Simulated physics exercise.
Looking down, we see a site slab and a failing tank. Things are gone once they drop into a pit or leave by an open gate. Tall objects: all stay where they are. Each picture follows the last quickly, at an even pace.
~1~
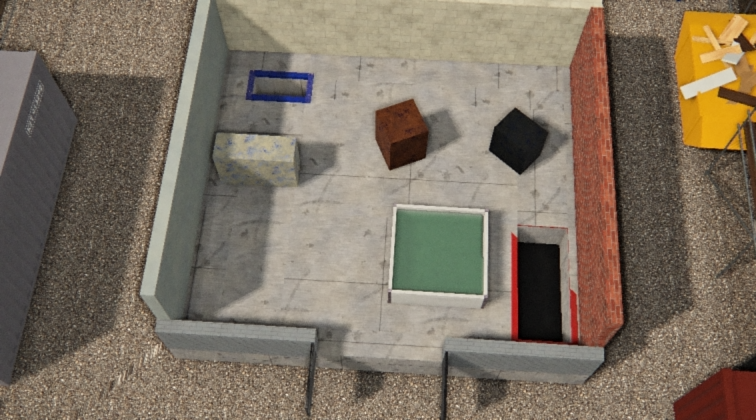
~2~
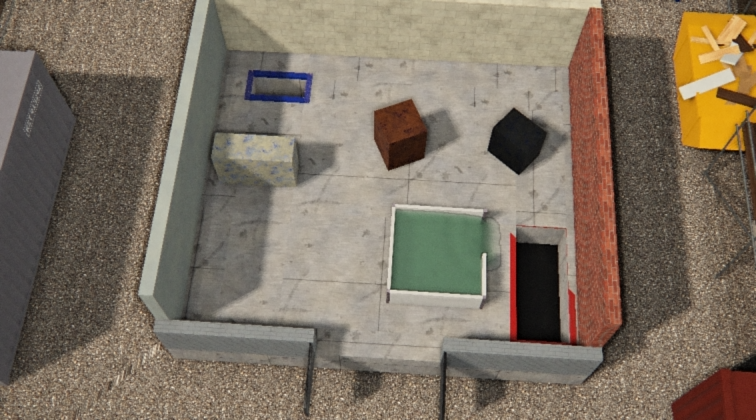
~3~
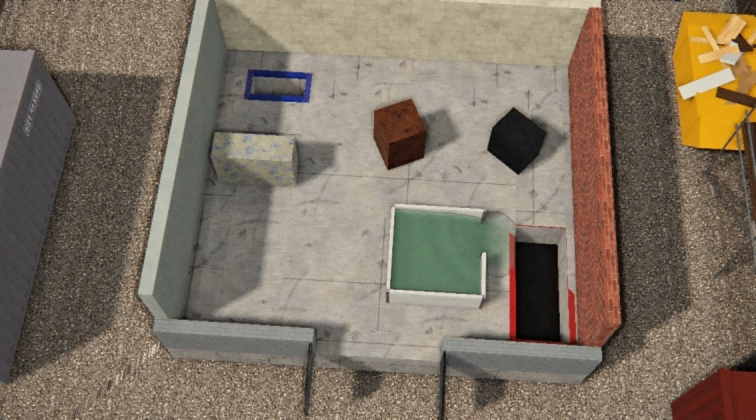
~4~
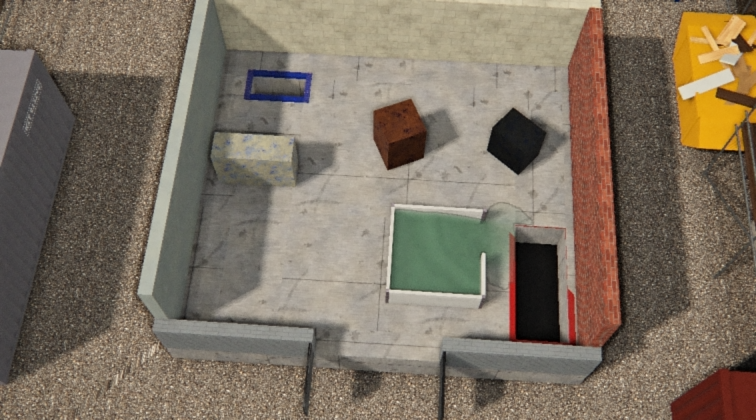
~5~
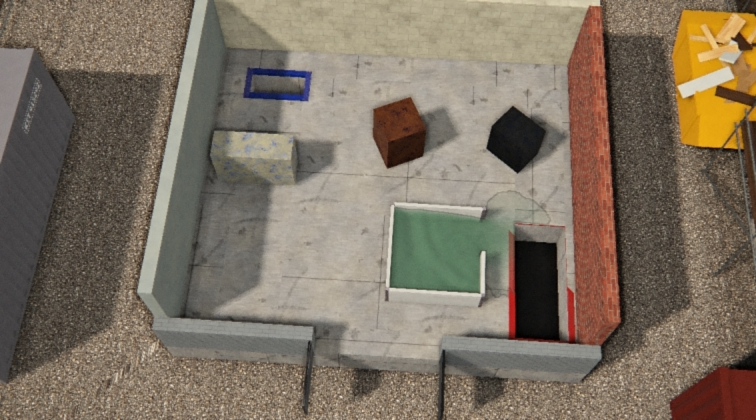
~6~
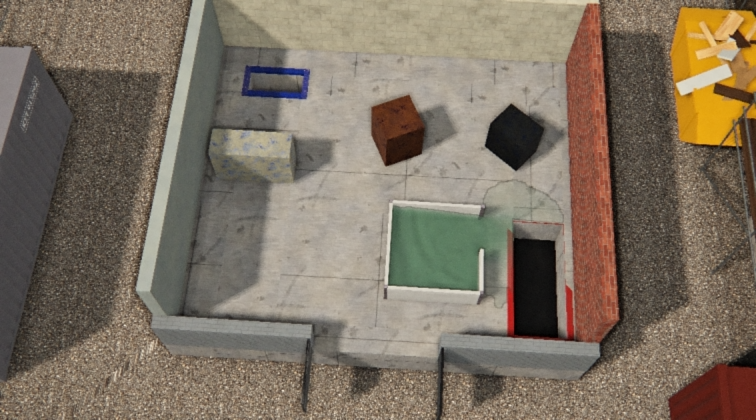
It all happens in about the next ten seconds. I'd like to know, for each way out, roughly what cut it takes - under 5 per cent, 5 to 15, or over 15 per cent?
In the end the gate is going to swallow a share short of five per cent, the blue pit is going to swallow a share short of five per cent, the red pit is going to swallow a share past fifteen per cent.
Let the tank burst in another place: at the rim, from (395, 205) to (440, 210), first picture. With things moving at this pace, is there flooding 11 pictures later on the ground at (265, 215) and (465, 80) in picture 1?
Waterless, submerged.
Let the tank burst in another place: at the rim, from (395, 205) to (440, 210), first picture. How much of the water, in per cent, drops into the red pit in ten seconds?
Approximate share, red: 12 in a hundred.
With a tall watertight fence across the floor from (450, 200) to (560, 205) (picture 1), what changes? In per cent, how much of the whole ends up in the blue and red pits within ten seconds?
Estimated shares: Blue 0 percent, red 75 percent.
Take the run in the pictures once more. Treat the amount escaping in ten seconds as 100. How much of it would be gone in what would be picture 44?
Log: Around 85 %, estimated.
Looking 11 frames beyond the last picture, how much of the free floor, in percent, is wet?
I'd say close to 10 per cent.
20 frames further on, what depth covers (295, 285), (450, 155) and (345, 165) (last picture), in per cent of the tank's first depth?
Readings in order: Around 0, 0 and 0 %.
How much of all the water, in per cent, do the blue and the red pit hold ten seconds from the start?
Around 0 per cent, then around 66 per cent.
A moment on, water covers 5 % of the floor; the gate 0 %, the blue pit 0 %, the red pit 17 %.
Next, water covers 10 % of the floor; the gate 0 %, the blue pit 0 %, the red pit 29 %.
Then, water covers 10 % of the floor; the gate 0 %, the blue pit 0 %, the red pit 41 %.
Later, water covers 15 % of the floor; the gate 0 %, the blue pit 0 %, the red pit 55 %.
In the end, water covers 15 % of the floor; the gate 0 %, the blue pit 0 %, the red pit 67 %.
